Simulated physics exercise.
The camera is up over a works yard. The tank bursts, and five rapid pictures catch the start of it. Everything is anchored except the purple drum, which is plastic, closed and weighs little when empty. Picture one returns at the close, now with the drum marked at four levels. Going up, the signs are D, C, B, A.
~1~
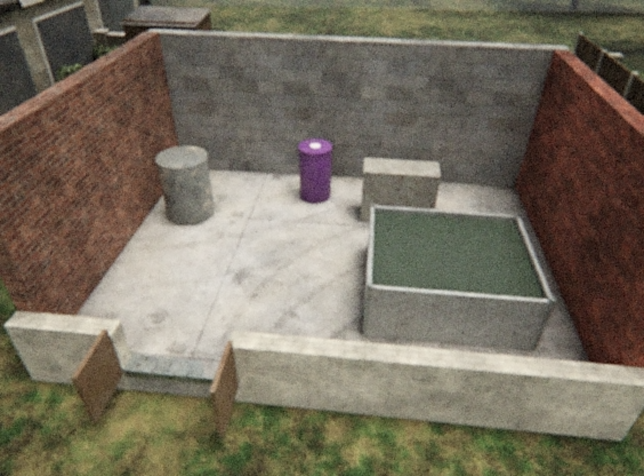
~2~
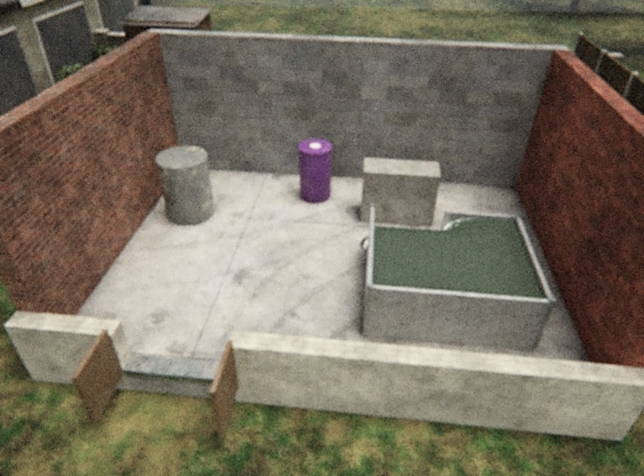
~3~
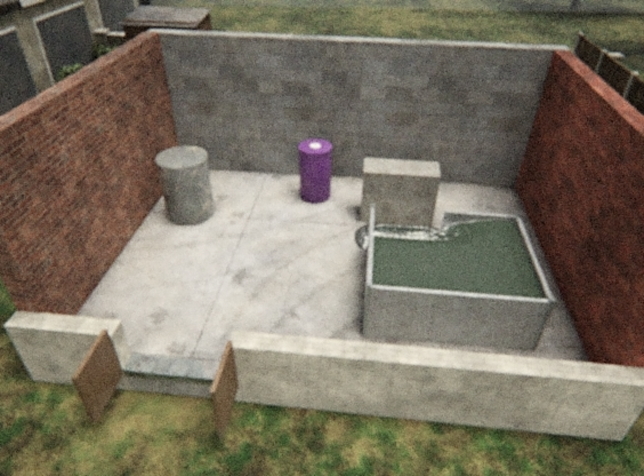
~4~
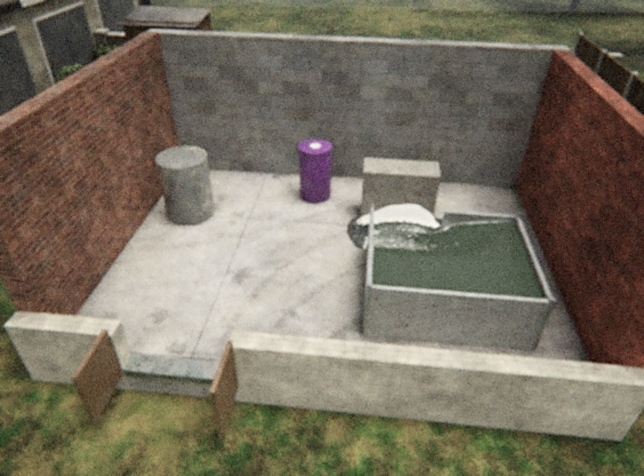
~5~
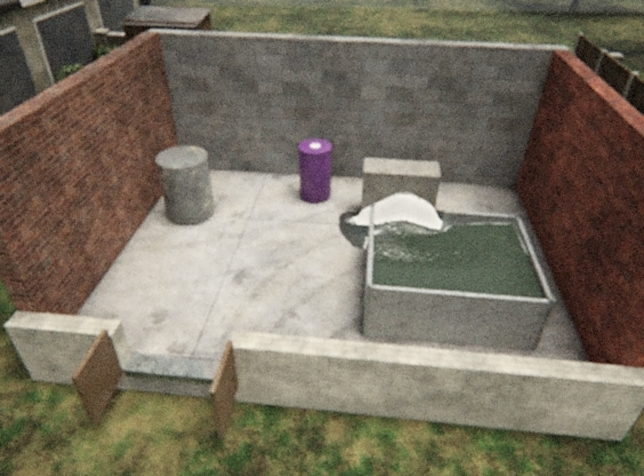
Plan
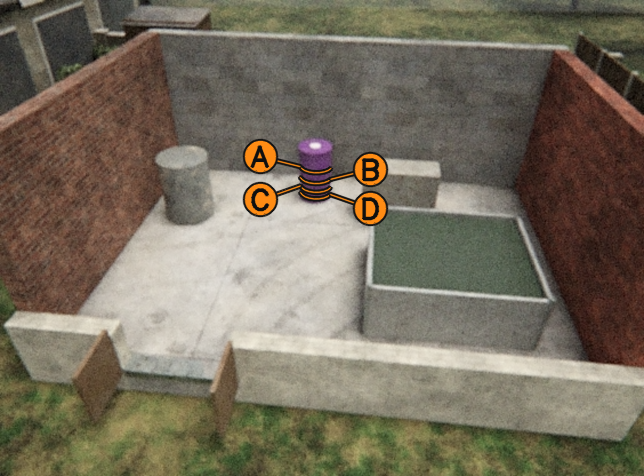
Walled works yard with a purple drum and open gate, water churning in a full tank and spilling over its back left corner.
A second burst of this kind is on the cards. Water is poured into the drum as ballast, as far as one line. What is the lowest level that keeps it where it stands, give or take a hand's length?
I would pick line C.
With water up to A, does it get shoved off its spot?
No, that is safe.
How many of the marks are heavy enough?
Three of the four.
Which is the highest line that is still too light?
That is line D.
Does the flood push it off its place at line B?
No, not at all.
On the marked copy, A at (314, 172); B at (314, 183); C at (314, 192); D at (314, 198); from the bottom up D, C, B, A.
With A, it does not move.
With B, it does not move.
With C, it does not move.
With D, it is pushed about twice its own width away.
